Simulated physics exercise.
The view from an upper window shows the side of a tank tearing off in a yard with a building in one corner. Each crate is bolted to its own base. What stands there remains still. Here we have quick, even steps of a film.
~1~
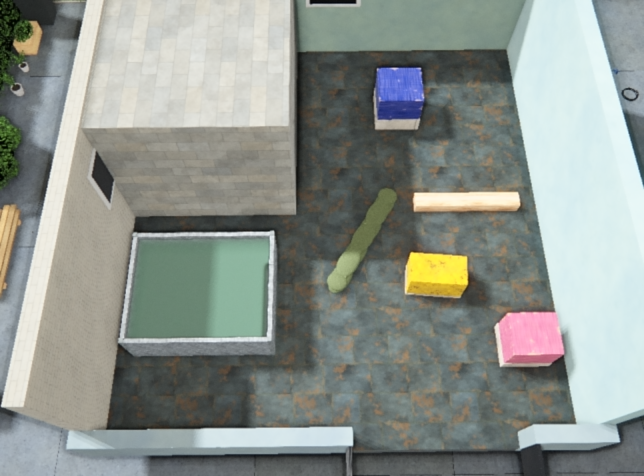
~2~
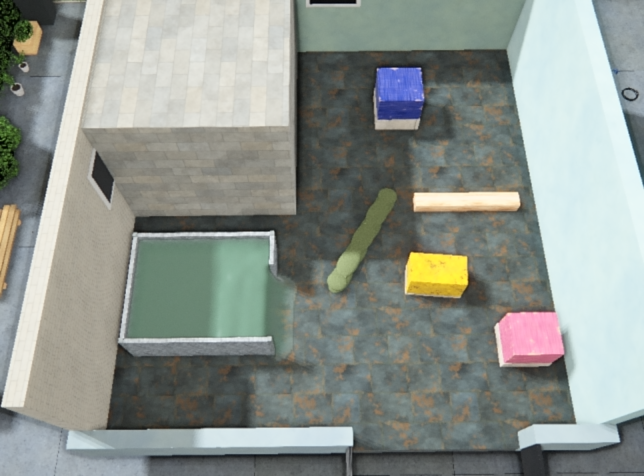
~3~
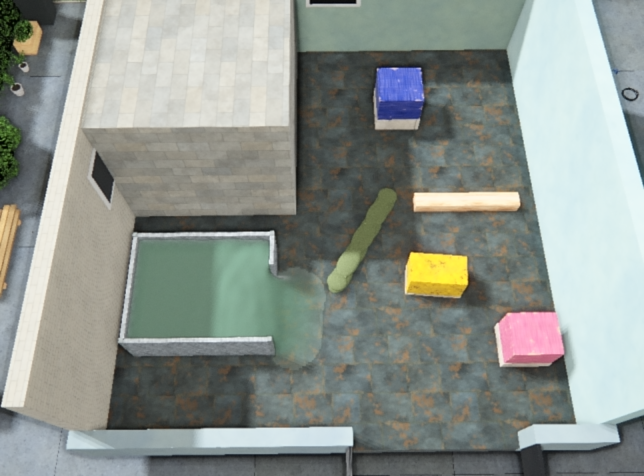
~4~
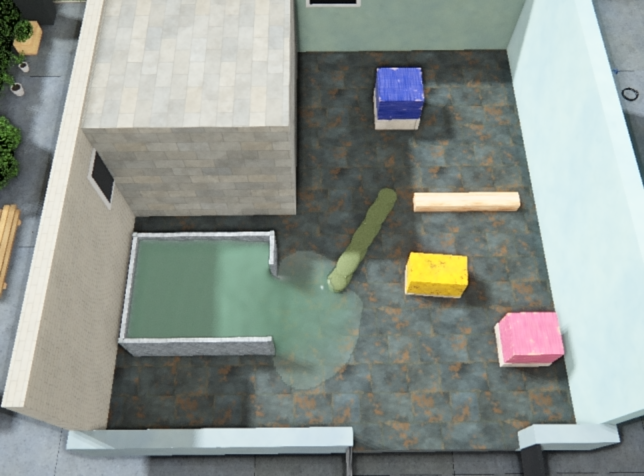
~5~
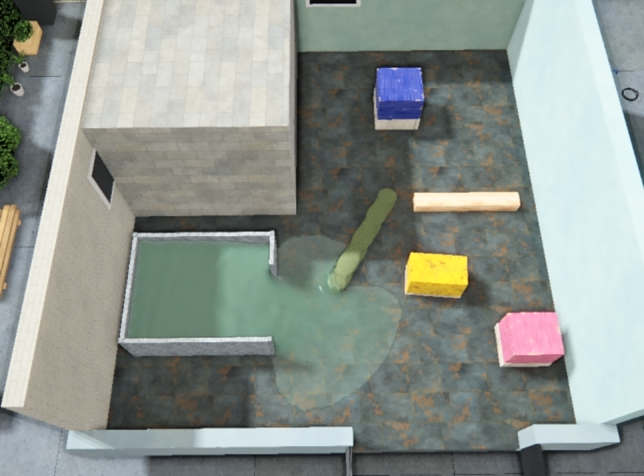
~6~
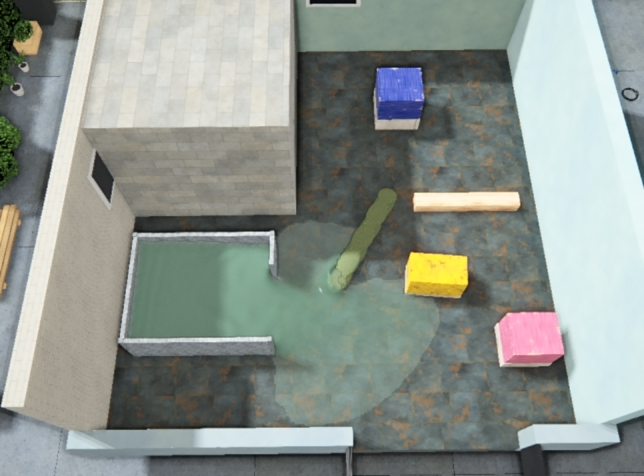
The clip opens on a walled yard seen from above, with a still, open tank of green water near blue, yellow and pink blocks. Part of the tank's right side gives way and water pours out, spreading rightward across the dark floor, around the mossy log's lower end and below the yellow block.
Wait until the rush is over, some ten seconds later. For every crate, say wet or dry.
Blue crate - dry; yellow crate - wet; pink crate - wet.
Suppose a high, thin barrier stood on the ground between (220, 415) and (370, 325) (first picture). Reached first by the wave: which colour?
I'd pick the one in yellow.
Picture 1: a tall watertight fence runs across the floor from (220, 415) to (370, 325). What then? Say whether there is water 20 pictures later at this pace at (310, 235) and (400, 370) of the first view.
In order, I'd call them inundated and bare.
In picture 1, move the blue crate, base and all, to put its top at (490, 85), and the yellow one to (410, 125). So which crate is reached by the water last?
That is the crate marked blue.
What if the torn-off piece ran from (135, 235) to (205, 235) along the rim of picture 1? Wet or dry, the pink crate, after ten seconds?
One by one: The pink crate remains dry.
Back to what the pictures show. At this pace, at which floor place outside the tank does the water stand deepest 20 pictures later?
Near (566, 370).
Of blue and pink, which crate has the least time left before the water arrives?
First to get wet: The pink one.
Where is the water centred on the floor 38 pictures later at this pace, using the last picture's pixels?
It's close to (367, 259).
A moment on, water covers 30 % of the floor; the blue crate not reached, the yellow crate water round its plinth, the pink crate water round its plinth.
Next, water covers 45 % of the floor; the blue crate water round its plinth, the yellow crate water round its plinth, the pink crate water round its plinth.
Then, water covers 60 % of the floor; the blue crate water round its plinth, the yellow crate water round its plinth, the pink crate water round its plinth.
Later, water covers 75 % of the floor; the blue crate water round its plinth, the yellow crate water round its plinth, the pink crate water round its plinth.
In the end, water covers 80 % of the floor; the blue crate stayed above the water, the yellow crate was topped, the pink crate was topped.
